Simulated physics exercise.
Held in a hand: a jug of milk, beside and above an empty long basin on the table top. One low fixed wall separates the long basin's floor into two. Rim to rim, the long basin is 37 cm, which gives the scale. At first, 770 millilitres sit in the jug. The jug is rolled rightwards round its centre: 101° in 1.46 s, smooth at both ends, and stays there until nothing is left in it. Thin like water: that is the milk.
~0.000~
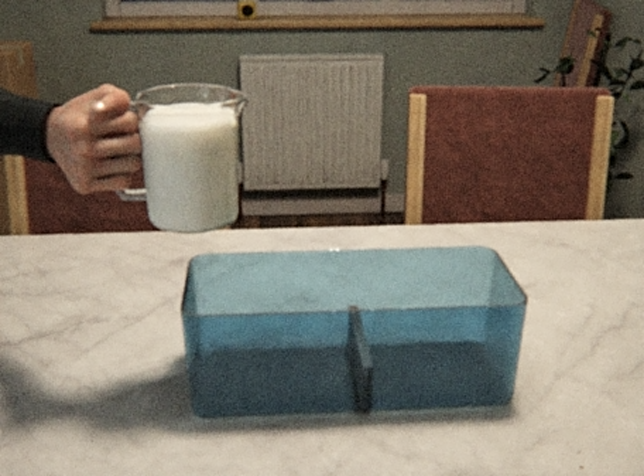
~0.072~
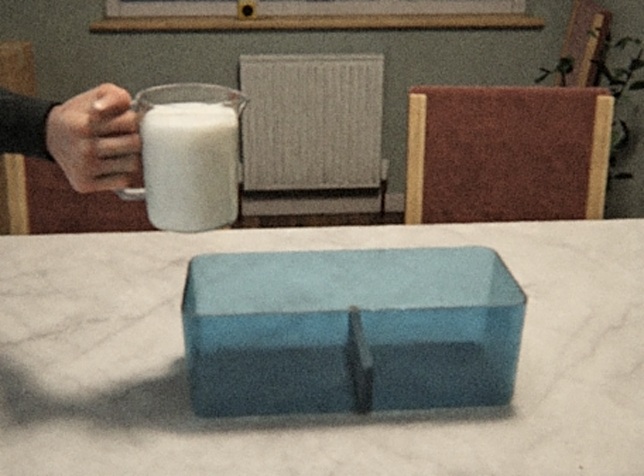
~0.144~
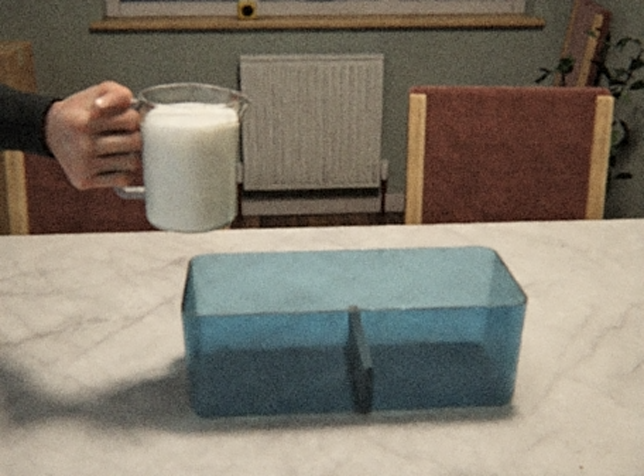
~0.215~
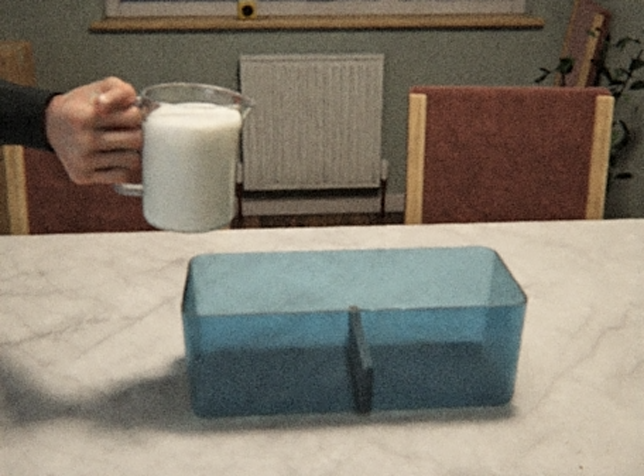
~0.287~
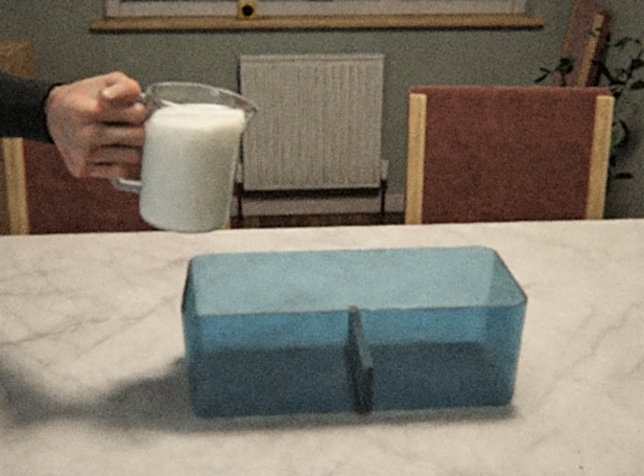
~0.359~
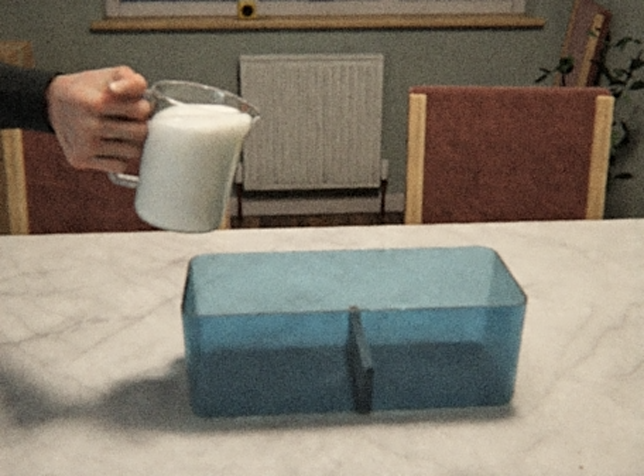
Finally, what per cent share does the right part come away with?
Roughly 5 per cent.
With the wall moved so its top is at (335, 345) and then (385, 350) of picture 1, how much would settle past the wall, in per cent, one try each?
I'd say 60 percent on the first go, 10 percent on the next.
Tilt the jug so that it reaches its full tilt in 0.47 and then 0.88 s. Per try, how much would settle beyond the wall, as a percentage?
I'd say 5 percent on the first go, 5 percent on the next.
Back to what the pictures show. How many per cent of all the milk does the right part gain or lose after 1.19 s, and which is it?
Looks like it went upward, around 1 per cent.
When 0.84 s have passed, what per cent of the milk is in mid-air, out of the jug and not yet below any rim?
Near 12 in a hundred.
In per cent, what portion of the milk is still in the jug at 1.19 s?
38 per cent or so.
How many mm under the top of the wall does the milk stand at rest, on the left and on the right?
Left 30 mm, right 54 mm.
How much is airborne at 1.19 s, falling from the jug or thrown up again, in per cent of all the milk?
Something like 18 per cent is in the air then.
After 0.84 s the tilt is 62° and 84 per cent is still to pour, 4 is left of the wall and 0 right of it.
After 1.19 s the tilt is 93° and 38 per cent is still to pour, 40 is left of the wall and 3 right of it.
After 1.56 s the tilt is 101° and 5 per cent is still to pour, 84 is left of the wall and 4 right of it.
After 1.96 s the tilt is 101° and 0 per cent is still to pour, 93 is left of the wall and 5 right of it.
In the end 93 per cent lies left of the wall, 5 right of it and 2 outside.
